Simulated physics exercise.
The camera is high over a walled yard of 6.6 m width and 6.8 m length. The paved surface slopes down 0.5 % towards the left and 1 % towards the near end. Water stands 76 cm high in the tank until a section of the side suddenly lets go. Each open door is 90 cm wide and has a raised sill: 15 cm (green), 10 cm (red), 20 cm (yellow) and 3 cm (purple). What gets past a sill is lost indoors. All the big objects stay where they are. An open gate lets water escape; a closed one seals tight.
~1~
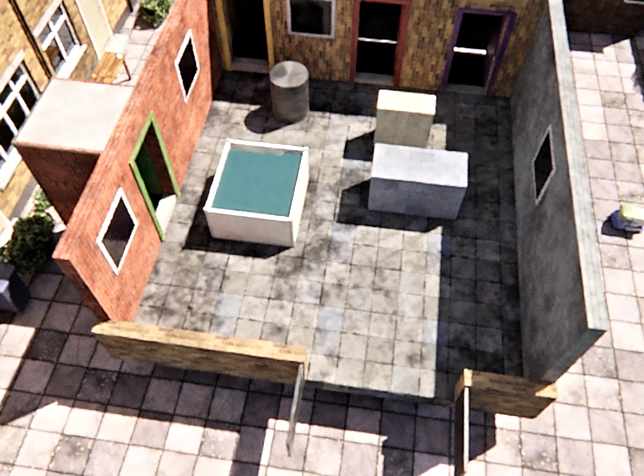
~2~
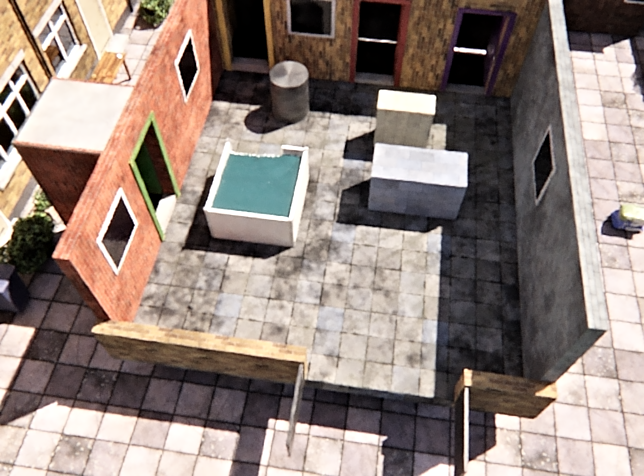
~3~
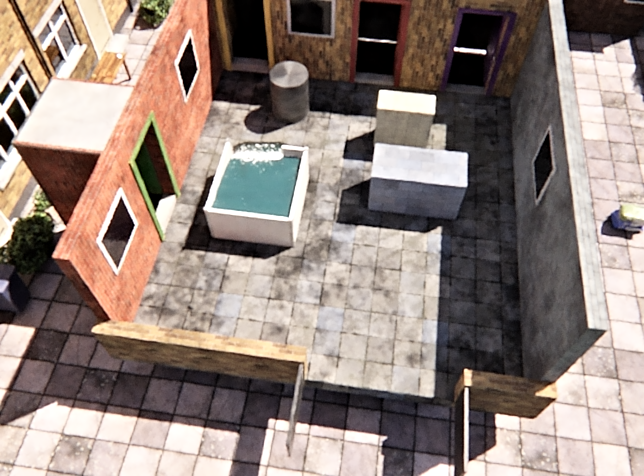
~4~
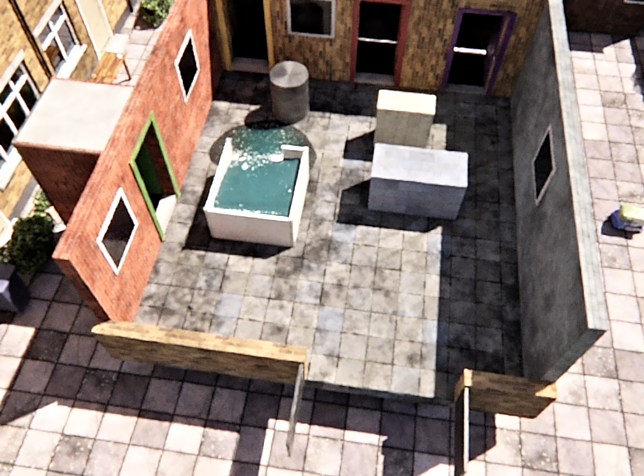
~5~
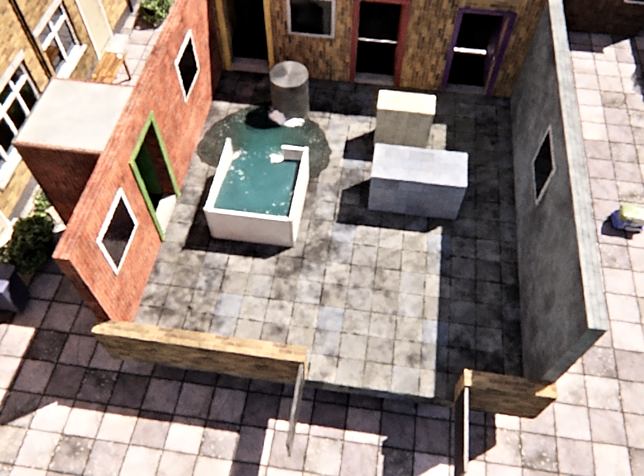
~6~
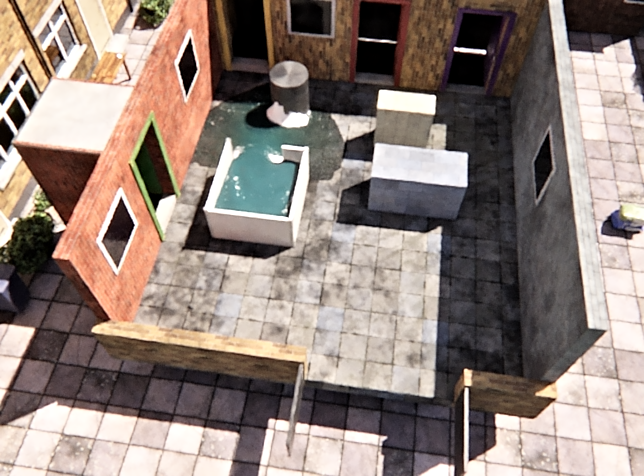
Teal water in a white, open-topped tank slops at its far side, froths, then pours out through a gap there and spreads over the grey paving towards the back wall, reaching around a grey cylinder. The walled yard, seen from high above by a still camera, has a red brick wall with a green-framed doorway on the left and a grey wall on the right. Two pale blocks stand unmoving right of the tank, before red- and purple-framed doorways.
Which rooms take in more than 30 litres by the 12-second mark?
The water let in: At the green door it does not reach the limit; at the red door it does not reach the limit; at the yellow door it goes over the limit; at the purple door it exceeds the limit.
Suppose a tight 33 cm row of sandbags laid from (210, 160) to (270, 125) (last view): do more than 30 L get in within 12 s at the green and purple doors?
Then: Green under, purple above.
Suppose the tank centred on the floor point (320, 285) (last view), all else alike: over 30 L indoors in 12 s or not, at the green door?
Against that limit: Green below.
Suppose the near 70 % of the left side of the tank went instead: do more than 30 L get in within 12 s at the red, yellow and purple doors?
Then: Red under, yellow below, purple under.
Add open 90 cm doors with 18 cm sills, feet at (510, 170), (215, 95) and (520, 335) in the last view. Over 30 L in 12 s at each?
In turn: Below, past it, under.
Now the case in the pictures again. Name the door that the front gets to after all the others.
It is the green one.
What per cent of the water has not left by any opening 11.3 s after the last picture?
Roughly 82 in a hundred.
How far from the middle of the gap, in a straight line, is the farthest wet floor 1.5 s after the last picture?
Some 4.8 m out.
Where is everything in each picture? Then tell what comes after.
The first picture shows still water, 76 cm deep, in the tank at (259, 181).
In the second picture, water pours out on the tank's far side and has run 0.6 m, to a hidden place; typically 6 cm deep outside, 76 cm at the tank's back.
In the third picture, water pours out on the tank's far side and has run 0.9 m, to a hidden place; typically 11 cm deep outside, 75 cm at the tank's back.
In the fourth picture, the front is at (285, 125), 1.4 m from the gap on the tank's far side; 2.1 m2 of floor is under water; 67 cm left at the back of the tank.
In the fifth picture, the front is at (266, 105), 2.0 m from the gap on the tank's far side; 3.5 m2 of floor is under water; 64 cm left at the back of the tank.
In the sixth picture, the front is at (268, 86), 2.6 m from the gap on the tank's far side; 4.9 m2 of floor is under water; 64 cm left at the back of the tank.
Then, 0.7 s after the last picture water covers 20 % of the floor and is deepest (55 cm) near (222, 74); green door not reached, red door 6 cm at the sill, 0 L in, yellow door 31 cm at the sill, 13 L in, purple door not reached.
Then, 1.5 s after the last picture water covers 25 % of the floor and is deepest (38 cm) near (230, 75); green door not reached, red door 10 cm at the sill, 1 L in, yellow door 34 cm at the sill, 72 L in, purple door 2 cm at the sill, 0 L in.
Then, 2.8 s after the last picture water covers 35 % of the floor and is deepest (22 cm) near (258, 112); green door 1 cm at the sill, 0 L in, red door 11 cm at the sill, 2 L in, yellow door 19 cm at the sill, 118 L in, purple door 5 cm at the sill, 2 L in.
Then, 6.3 s after the last picture water covers 70 % of the floor and is deepest (12 cm) near (131, 330); green door 3 cm at the sill, 0 L in, red door 2 cm at the sill, 4 L in, yellow door 8 cm at the sill, 120 L in, purple door 8 cm at the sill, 40 L in.
Then, 11.3 s after the last picture water covers 90 % of the floor and is deepest (8 cm) near (127, 340); green door 3 cm at the sill, 0 L in, red door 3 cm at the sill, 4 L in, yellow door 2 cm at the sill, 120 L in, purple door 3 cm at the sill, 70 L in.
